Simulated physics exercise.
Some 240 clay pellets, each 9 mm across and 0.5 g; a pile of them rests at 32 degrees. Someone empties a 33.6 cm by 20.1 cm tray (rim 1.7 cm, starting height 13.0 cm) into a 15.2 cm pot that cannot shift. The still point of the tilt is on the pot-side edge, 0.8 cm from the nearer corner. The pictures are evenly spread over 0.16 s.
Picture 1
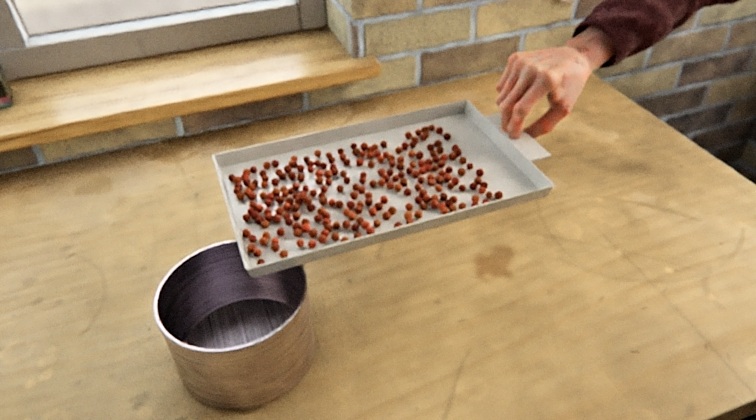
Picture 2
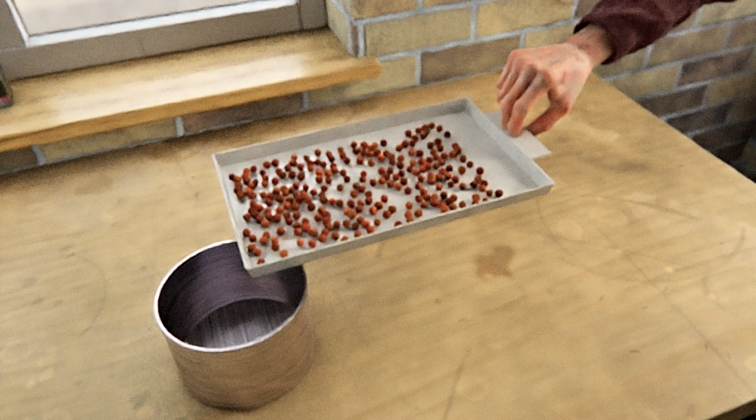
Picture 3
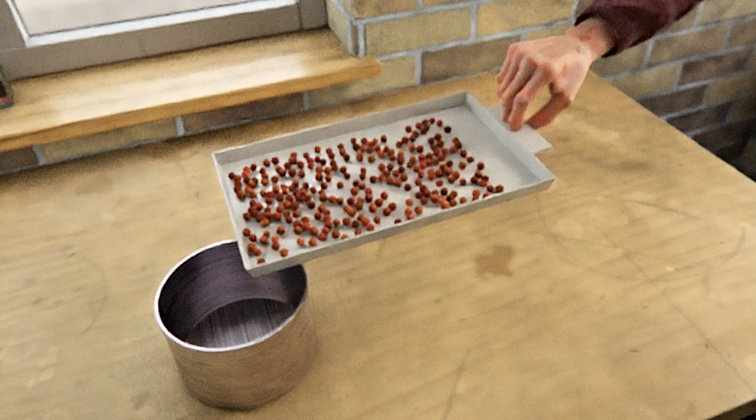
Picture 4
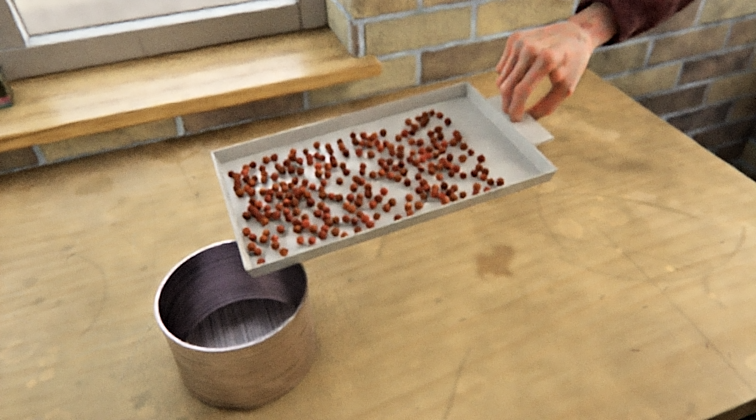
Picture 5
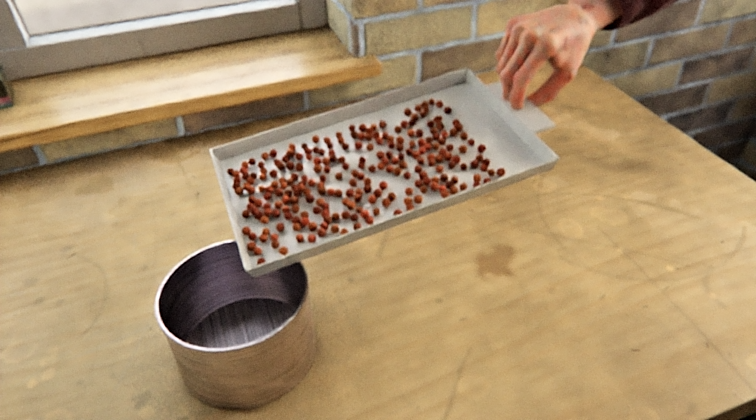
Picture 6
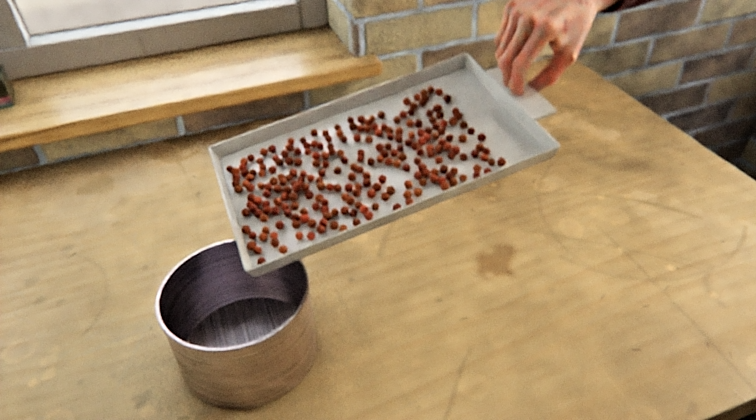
A hand in a dark maroon sleeve slowly raises the right end of a shallow pale tray, tilting it gradually toward its left end, which stays in place. Small reddish-brown pellets lie scattered across the tray, barely shifting, above a round metallic pot at lower left. The view looks down steadily on a worn wooden table beside a brick wall and a window with a wooden sill.
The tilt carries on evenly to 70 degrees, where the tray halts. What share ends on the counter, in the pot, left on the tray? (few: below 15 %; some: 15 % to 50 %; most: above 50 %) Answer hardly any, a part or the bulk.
Counter hardly any, pot a part, tray the bulk.
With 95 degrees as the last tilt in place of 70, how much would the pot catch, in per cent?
It would be near 90 per cent.
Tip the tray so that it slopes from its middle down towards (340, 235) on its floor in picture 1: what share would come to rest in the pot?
About 25 per cent.
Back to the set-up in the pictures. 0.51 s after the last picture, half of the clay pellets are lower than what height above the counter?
About 20 cm.
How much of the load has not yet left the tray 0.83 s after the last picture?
Some 70 per cent of the load.
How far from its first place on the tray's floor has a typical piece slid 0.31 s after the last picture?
Some 4 cm.
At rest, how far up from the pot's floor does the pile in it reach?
About 2.0 cm.
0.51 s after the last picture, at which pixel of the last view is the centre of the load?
At about (249, 198).
Then, 0.31 s after the last picture, tilt 40 degrees; the tray holds 100 %, the pot 0 %.
Then, 0.51 s after the last picture, tilt 59 degrees; the tray holds 100 %, the pot 0 %.
Then, 0.83 s after the last picture, tilt 70 degrees; the tray holds 70 %, the pot 30 %.
In the end, counter 0 %, pot 35 %, tray 60 %.
